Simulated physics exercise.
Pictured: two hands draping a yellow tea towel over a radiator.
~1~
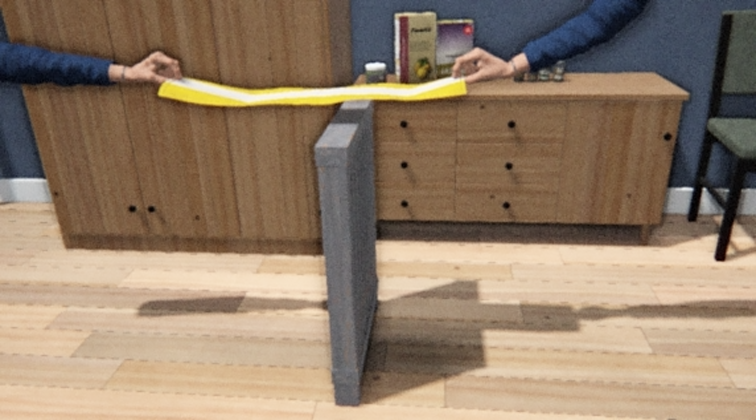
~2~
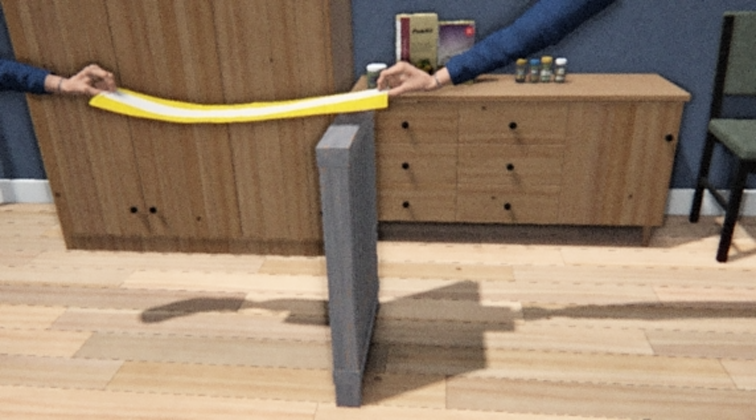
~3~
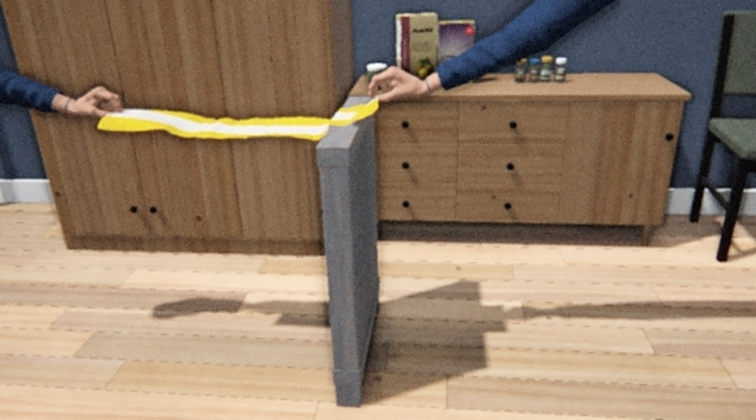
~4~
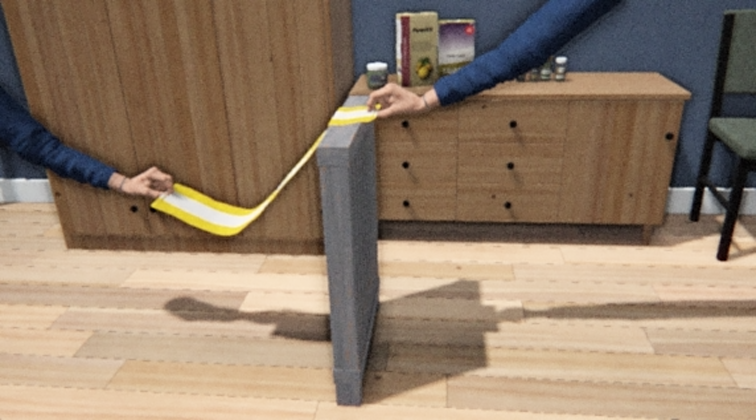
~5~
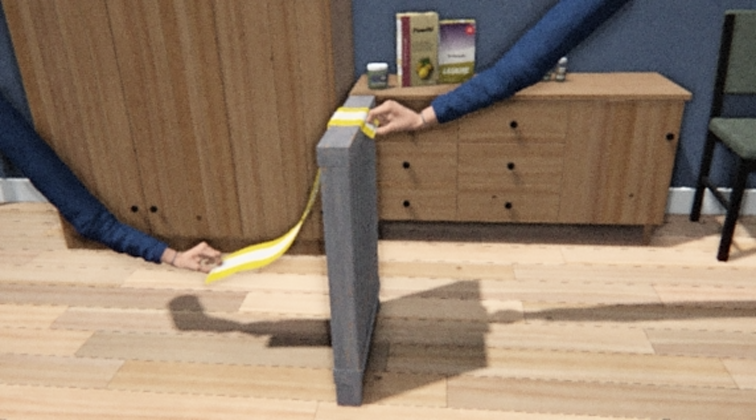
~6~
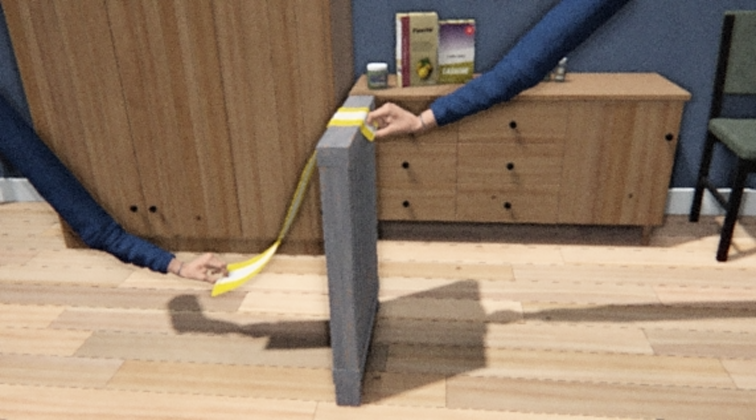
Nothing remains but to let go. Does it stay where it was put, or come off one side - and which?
It comes off leftwards.
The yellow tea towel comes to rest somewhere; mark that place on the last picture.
Around (316, 348).
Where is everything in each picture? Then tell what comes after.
The first frame shows left end (163, 96); right end (461, 94); top of the radiator (331, 151).
The second frame shows left end (94, 105); right end (382, 107).
The third frame shows left end (103, 129); right end (375, 111); top of the radiator (333, 151).
The fourth frame shows left end (155, 208); right end (369, 121).
The fifth frame shows left end (209, 282); right end (368, 135).
The sixth frame shows left end (216, 295); right end (368, 138); far more of it on the left.
Then, 0.20 s after the last picture, tea towel sliding left.
Then, 0.42 s after the last picture, tea towel clear of the top and falling near (312, 309).
Then, 0.66 s after the last picture, tea towel in a heap on the floor near (316, 348).
At rest, tea towel in a heap on the floor near (316, 348). The yellow tea towel falls on the left side.
